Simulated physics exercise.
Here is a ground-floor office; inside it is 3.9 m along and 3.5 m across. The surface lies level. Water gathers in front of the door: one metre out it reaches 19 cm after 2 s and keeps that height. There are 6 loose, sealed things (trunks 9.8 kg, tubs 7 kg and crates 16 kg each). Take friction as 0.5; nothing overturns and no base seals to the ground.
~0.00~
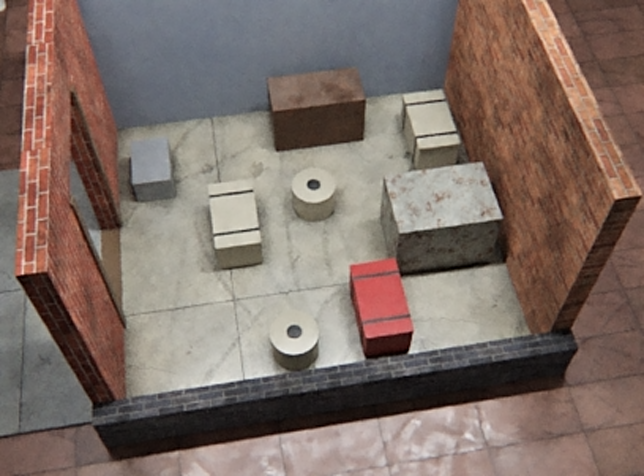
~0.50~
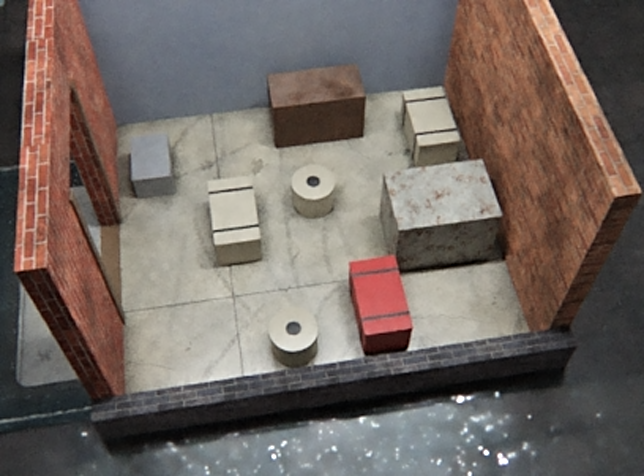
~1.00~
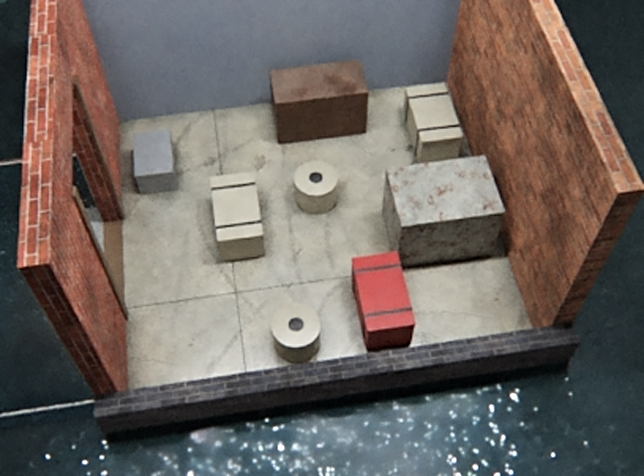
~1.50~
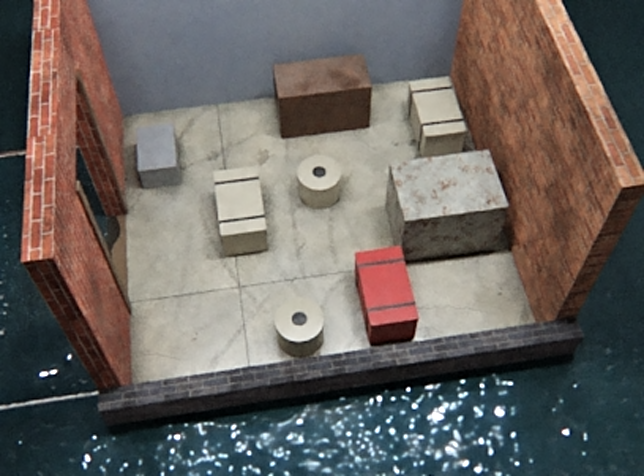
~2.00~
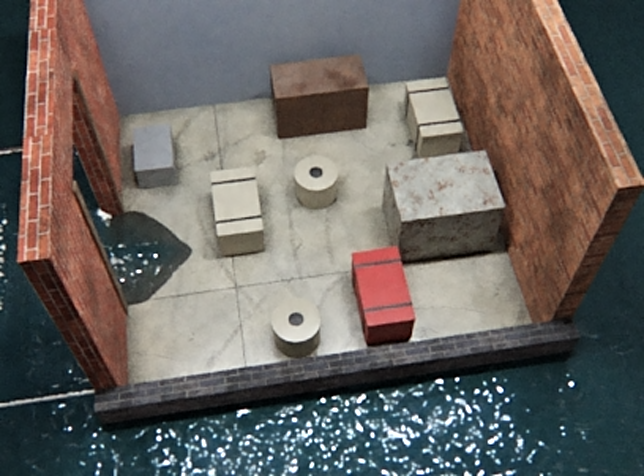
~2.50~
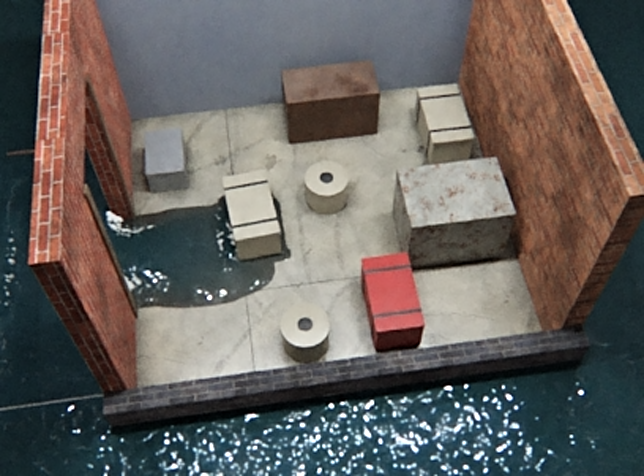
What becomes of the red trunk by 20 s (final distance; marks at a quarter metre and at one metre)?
The red trunk is nudged along.
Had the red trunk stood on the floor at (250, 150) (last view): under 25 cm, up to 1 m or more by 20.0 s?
It slides a little.
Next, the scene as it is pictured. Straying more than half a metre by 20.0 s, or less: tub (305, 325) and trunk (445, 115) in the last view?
In turn: More, short of it.
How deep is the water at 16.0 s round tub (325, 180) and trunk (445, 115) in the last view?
About 15 and 17 cm.
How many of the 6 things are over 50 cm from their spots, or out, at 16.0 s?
I count 4.
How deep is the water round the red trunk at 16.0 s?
Roughly 18 cm.
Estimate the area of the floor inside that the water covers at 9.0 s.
About 12 m2.
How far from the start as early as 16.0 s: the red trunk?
Roughly 100 cm by then.
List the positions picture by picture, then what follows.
In the first frame, the red trunk at (381, 297), on the bottom; water covers 0.0 m2; 0 of 6 have shifted.
In the second frame, the red trunk at (380, 294) rests on the ground; water covers 0.0 m2; 0 of 6 have shifted.
In the third frame, the red trunk at (383, 290), on the bottom; water covers 0.0 m2; 0 of 6 have shifted.
In the fourth frame, the red trunk at (386, 285) rests on the ground; water covers 0.0 m2; 0 of 6 have shifted.
In the fifth frame, the red trunk at (383, 285), on the bottom; water covers 0.4 m2; 0 of 6 have shifted.
In the sixth frame, the red trunk at (392, 291), on the bottom; 1.3 m2 under water; 0 of 6 have shifted.
After 4.0 s the red trunk is near (429, 293), 0.3 m from its start, aground; 1 afloat.
After 9.0 s the red trunk is near (494, 276), 0.9 m from its start, afloat; 5 afloat.
After 16.0 s the red trunk is near (481, 250), 0.9 m from its start, afloat; 6 afloat.
After 20.0 s the red trunk is near (454, 267), 0.6 m from its start, afloat; 6 afloat.
